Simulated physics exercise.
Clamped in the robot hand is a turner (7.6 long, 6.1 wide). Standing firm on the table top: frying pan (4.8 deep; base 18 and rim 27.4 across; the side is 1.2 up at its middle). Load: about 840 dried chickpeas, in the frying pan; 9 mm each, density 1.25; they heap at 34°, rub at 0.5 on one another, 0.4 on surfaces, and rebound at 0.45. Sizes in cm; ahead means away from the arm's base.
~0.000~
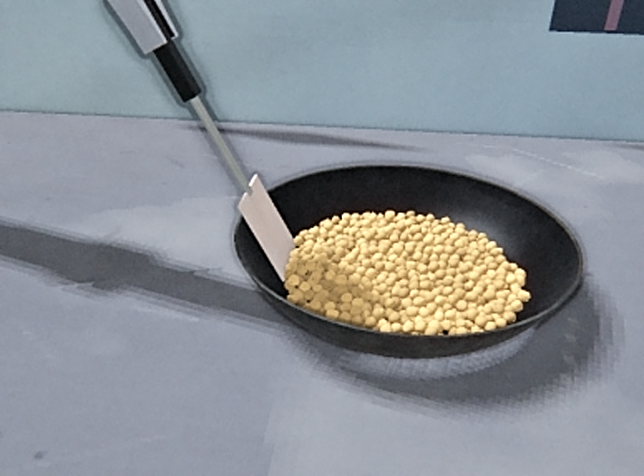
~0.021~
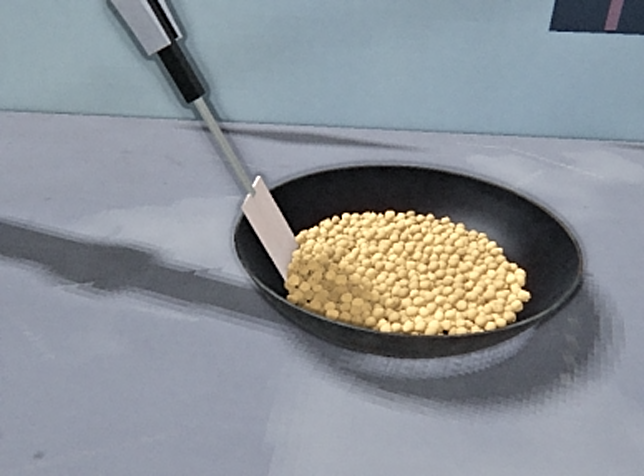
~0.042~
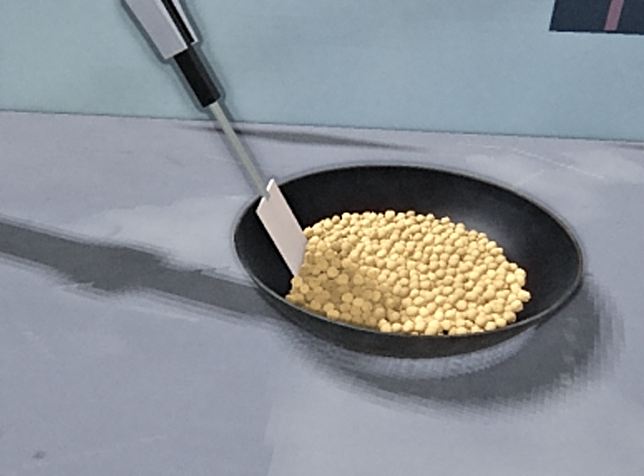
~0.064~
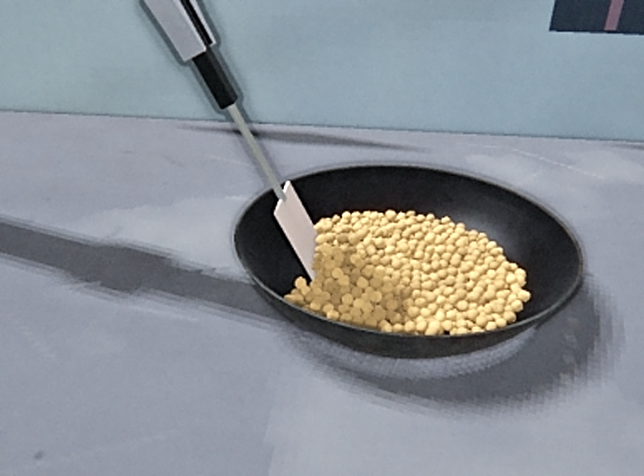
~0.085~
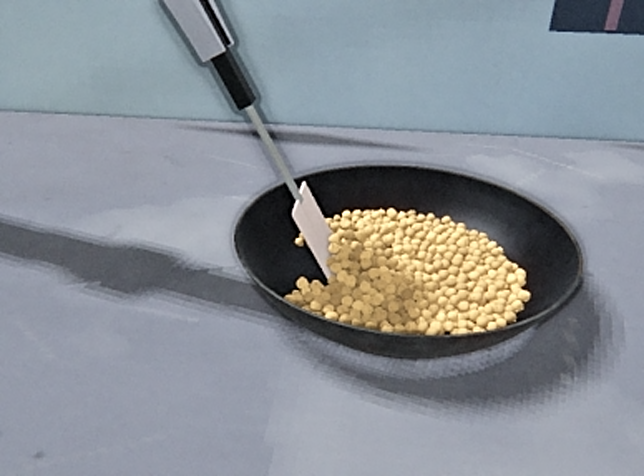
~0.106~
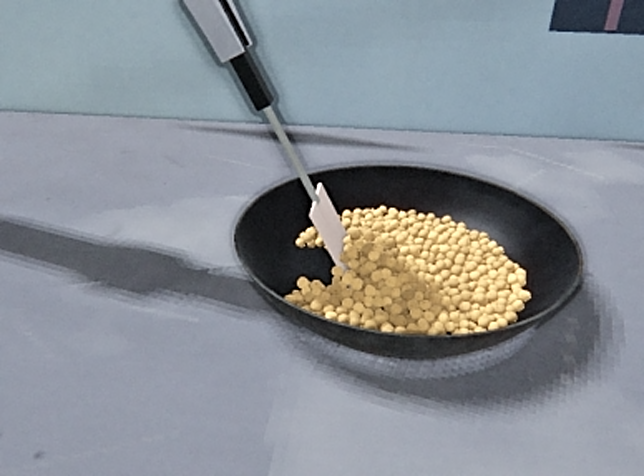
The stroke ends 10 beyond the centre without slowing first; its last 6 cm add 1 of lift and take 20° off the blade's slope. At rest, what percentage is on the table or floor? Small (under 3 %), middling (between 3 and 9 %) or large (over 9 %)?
Answer: Middling; between 3 and 9 % of the dried chickpeas finish on the table or floor.
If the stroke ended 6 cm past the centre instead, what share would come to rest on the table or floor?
Then about 0 per cent.
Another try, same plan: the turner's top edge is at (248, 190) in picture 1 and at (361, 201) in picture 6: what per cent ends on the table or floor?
About 10 per cent.
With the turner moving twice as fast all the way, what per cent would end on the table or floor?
It would be near 15 per cent.
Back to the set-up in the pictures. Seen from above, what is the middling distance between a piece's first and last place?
Roughly 3 cm.
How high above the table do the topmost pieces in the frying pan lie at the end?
About 5.5 cm.
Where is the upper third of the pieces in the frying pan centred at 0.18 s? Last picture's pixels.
Near (429, 259).
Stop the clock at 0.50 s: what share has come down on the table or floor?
Roughly 6 per cent.
By 0.18 s, sloping 63°, highest piece 5 above the table; 835 in the frying pan.
By 0.26 s, sloping 56°, highest piece 5 above the table; 835 in the frying pan.
By 0.50 s, sloping 43°, highest piece 6 above the table; 787 in the frying pan, 44 on the table or floor, 4 on the blade or in flight.
By 1.55 s, sloping 43°, highest piece 5 above the table; 785 in the frying pan, 50 on the table or floor.
Final count, 785 in the frying pan, 50 on the table or floor. That is 6 % on the table or floor.
